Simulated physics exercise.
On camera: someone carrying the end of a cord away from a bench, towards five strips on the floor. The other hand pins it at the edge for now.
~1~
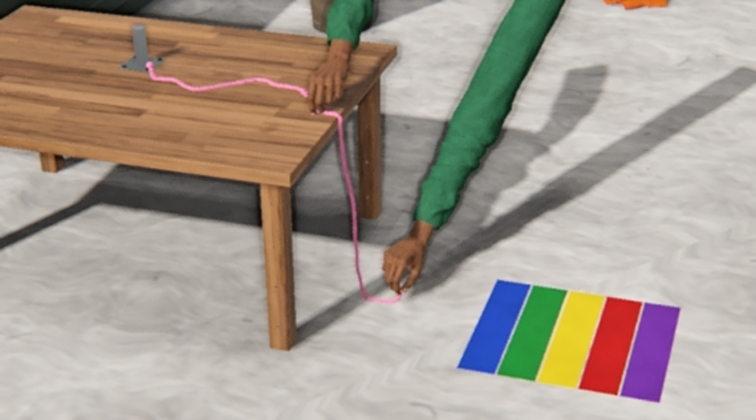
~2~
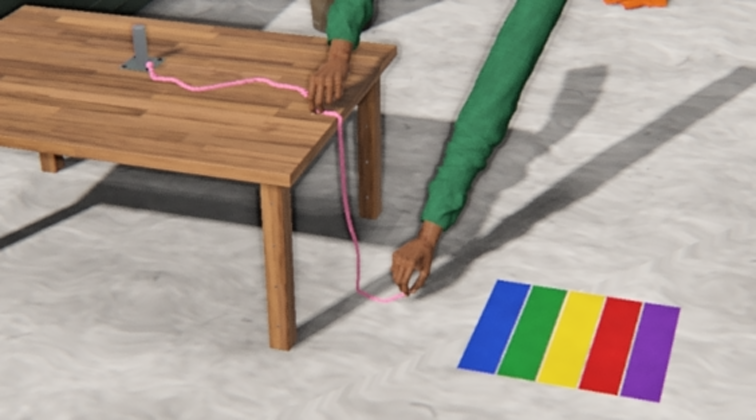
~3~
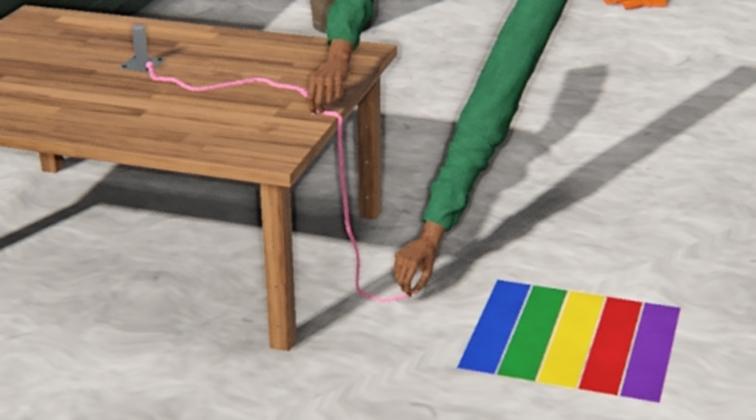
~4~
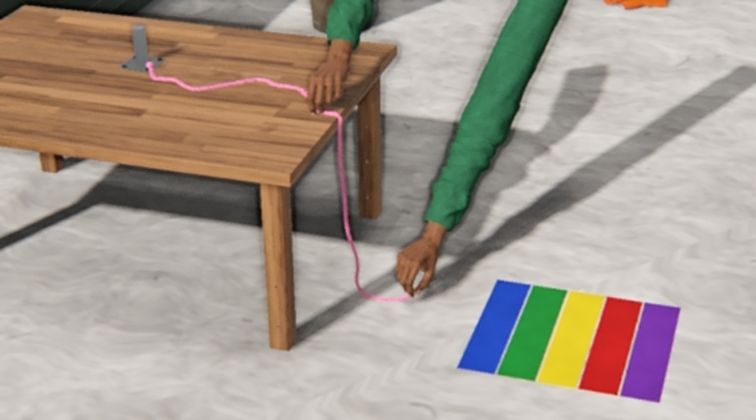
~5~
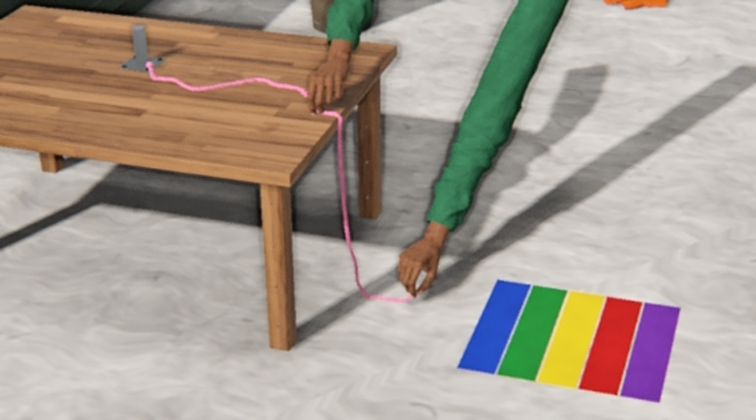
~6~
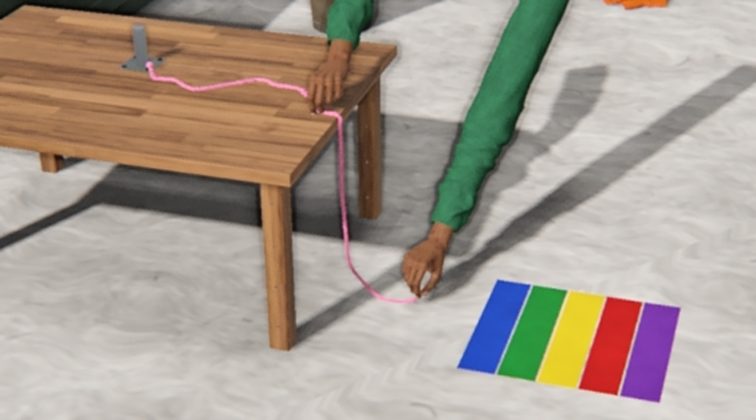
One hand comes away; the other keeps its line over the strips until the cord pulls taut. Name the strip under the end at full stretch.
Over red.
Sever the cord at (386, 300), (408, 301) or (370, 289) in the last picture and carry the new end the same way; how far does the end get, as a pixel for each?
In that order: (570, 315), (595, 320) and (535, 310).
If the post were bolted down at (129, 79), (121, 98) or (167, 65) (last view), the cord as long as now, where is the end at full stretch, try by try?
Near (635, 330), (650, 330) and (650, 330).
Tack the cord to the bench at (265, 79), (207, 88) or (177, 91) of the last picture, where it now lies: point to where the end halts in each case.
About (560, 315), (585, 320) and (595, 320).
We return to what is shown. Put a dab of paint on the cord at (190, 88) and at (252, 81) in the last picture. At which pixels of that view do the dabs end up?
At (230, 80), then (287, 92).
A little later, end near (554, 315); over green.
Next, end near (598, 322); over red.
When it is tight, end near (624, 326); over red. The end stops over the red strip.
